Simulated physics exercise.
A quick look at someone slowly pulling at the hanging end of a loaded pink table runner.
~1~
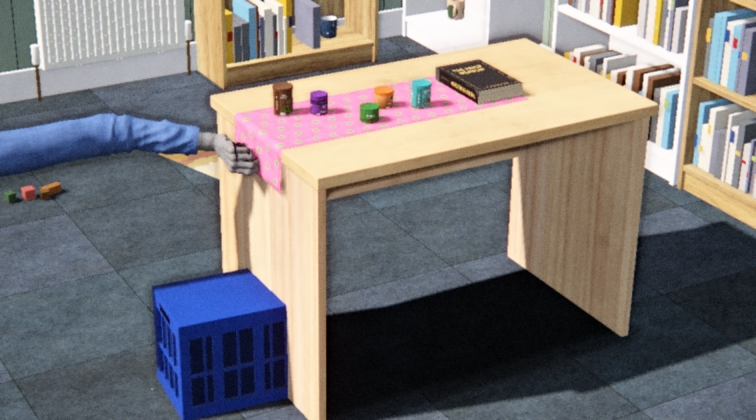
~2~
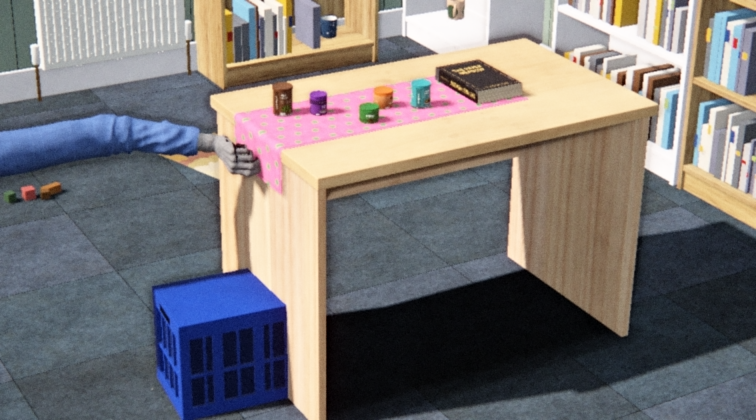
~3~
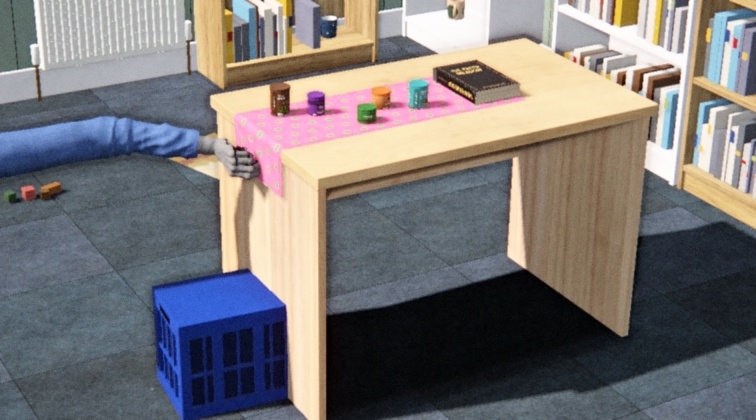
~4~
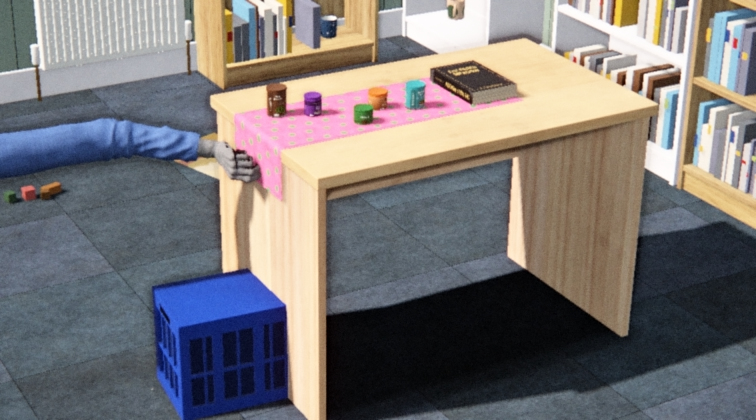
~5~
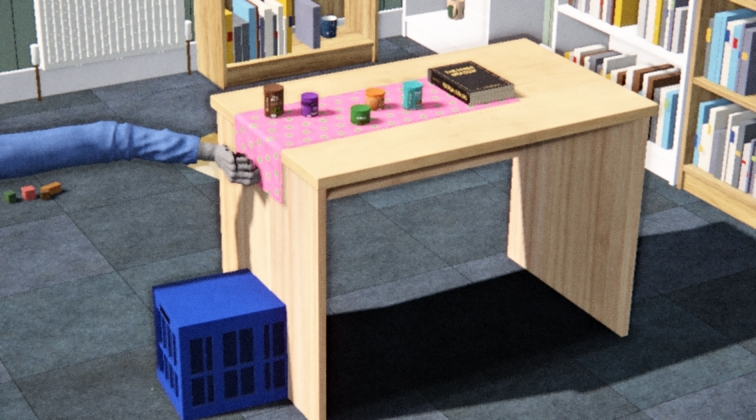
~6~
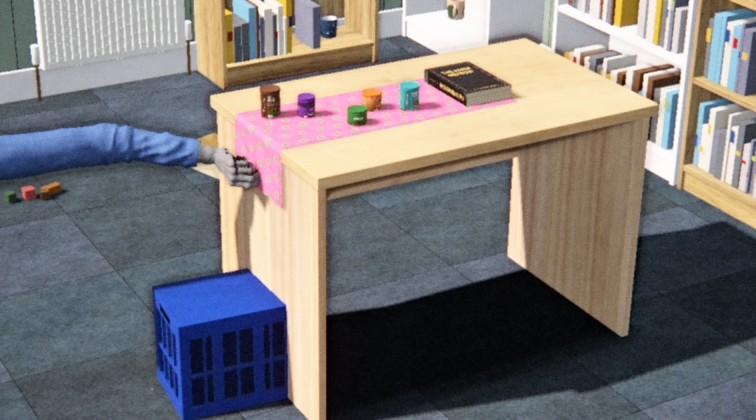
In this clip, a gray-gloved hand on a blue-sleeved arm slowly pulls the hanging end of a pink runner downward at a wooden table's left edge, and the five small colored containers and black book on it shift slightly left.
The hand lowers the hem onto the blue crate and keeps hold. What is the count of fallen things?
Over the edge go three.
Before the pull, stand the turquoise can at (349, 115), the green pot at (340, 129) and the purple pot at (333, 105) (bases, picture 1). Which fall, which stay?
The turquoise can goes over, the green pot comes down, the purple pot tumbles off.
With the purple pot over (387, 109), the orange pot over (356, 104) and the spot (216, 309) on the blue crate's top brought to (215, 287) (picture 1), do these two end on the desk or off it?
The purple pot stays on, the orange pot survives.
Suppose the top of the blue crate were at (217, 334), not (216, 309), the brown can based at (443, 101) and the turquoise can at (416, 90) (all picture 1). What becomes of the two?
The brown can stays on, the turquoise can keeps its place on top.
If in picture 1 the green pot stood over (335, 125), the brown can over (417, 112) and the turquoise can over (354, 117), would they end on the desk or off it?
The green pot falls, the brown can stays on, the turquoise can comes down.
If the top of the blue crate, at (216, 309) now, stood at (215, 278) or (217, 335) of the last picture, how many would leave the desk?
In that case 2 and 4.
Soon after, hem near (257, 247); brown can and purple pot gone.
Then, hem on the crate; brown can, purple pot and green pot gone.
At rest, hem on the crate; brown can, purple pot and green pot gone. The desk loses three.
